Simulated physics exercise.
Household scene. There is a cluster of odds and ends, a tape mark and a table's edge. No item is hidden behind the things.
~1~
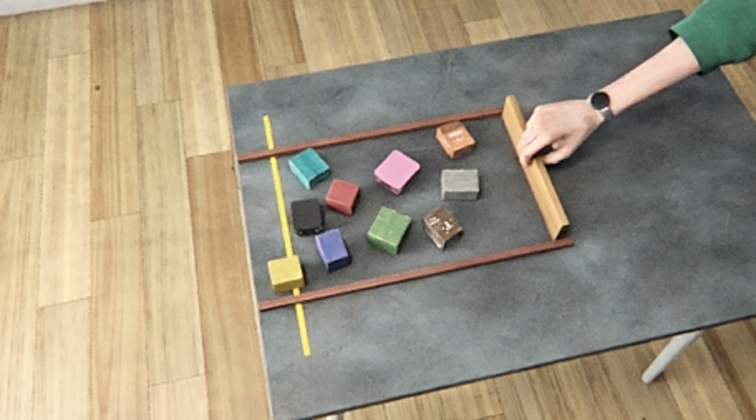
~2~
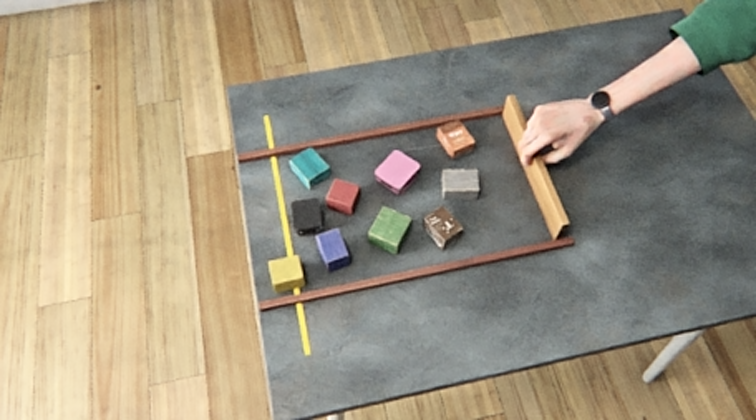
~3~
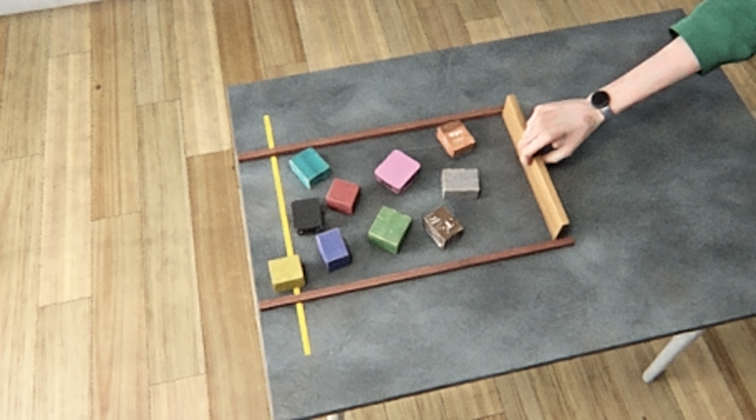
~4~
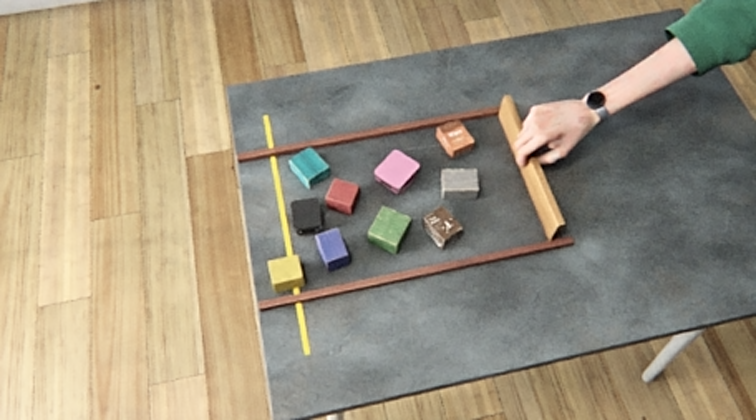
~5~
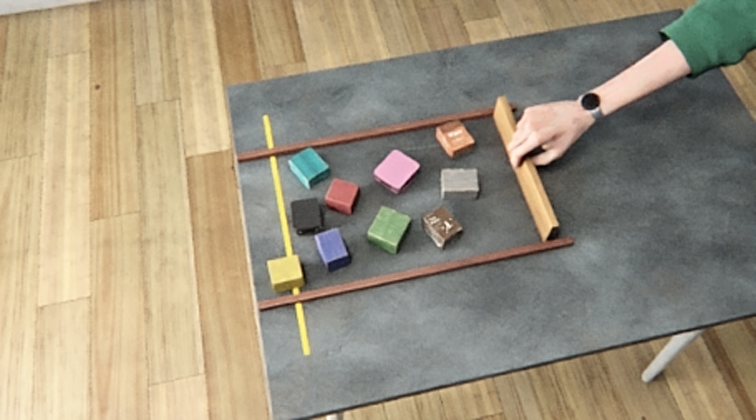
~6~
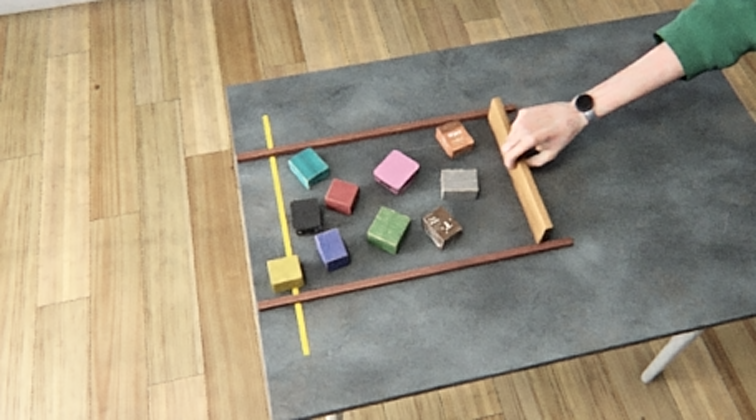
On a dark grey tabletop above a light wooden floor, seen from a fixed viewpoint high above, two reddish-brown strips flank a loose cluster of coloured blocks. Yellow, black, teal, blue and red pieces sit toward the left near a yellow tape line, with pink, green, orange, grey and brown ones further right. A green-sleeved arm wearing a watch first holds a wooden board still at the right, then slides it slightly left, touching no blocks.
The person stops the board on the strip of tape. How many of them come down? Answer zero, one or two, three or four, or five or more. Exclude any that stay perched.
Five or more.
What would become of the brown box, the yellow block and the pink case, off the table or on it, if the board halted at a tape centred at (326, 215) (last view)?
Brown box stays put, yellow block goes off, pink case stays put.
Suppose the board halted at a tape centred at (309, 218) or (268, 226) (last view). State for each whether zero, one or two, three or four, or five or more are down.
At each place: 3 or 4 and five or more.
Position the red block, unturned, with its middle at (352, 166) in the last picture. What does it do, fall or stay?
From that start, the object then is safe.
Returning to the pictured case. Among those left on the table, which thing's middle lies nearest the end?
Answer: The pink case.
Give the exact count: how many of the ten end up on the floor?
The exact number is 6.
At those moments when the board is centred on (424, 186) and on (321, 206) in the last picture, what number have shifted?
It comes to 5 for the first spot, 10 for the other.
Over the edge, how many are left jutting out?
That comes to 1 of them.
Soon after, none off yet; yellow block at rest near (286, 274); black case at rest near (306, 217); turquoise box at rest near (309, 168).
After that, none off yet; yellow block at rest near (283, 275); black case displaced about its own width near (282, 227); turquoise box displaced a little near (297, 165).
In the end, the number that fall off is five or more; gone, green block, red block, blue block, turquoise box, black case and yellow block.
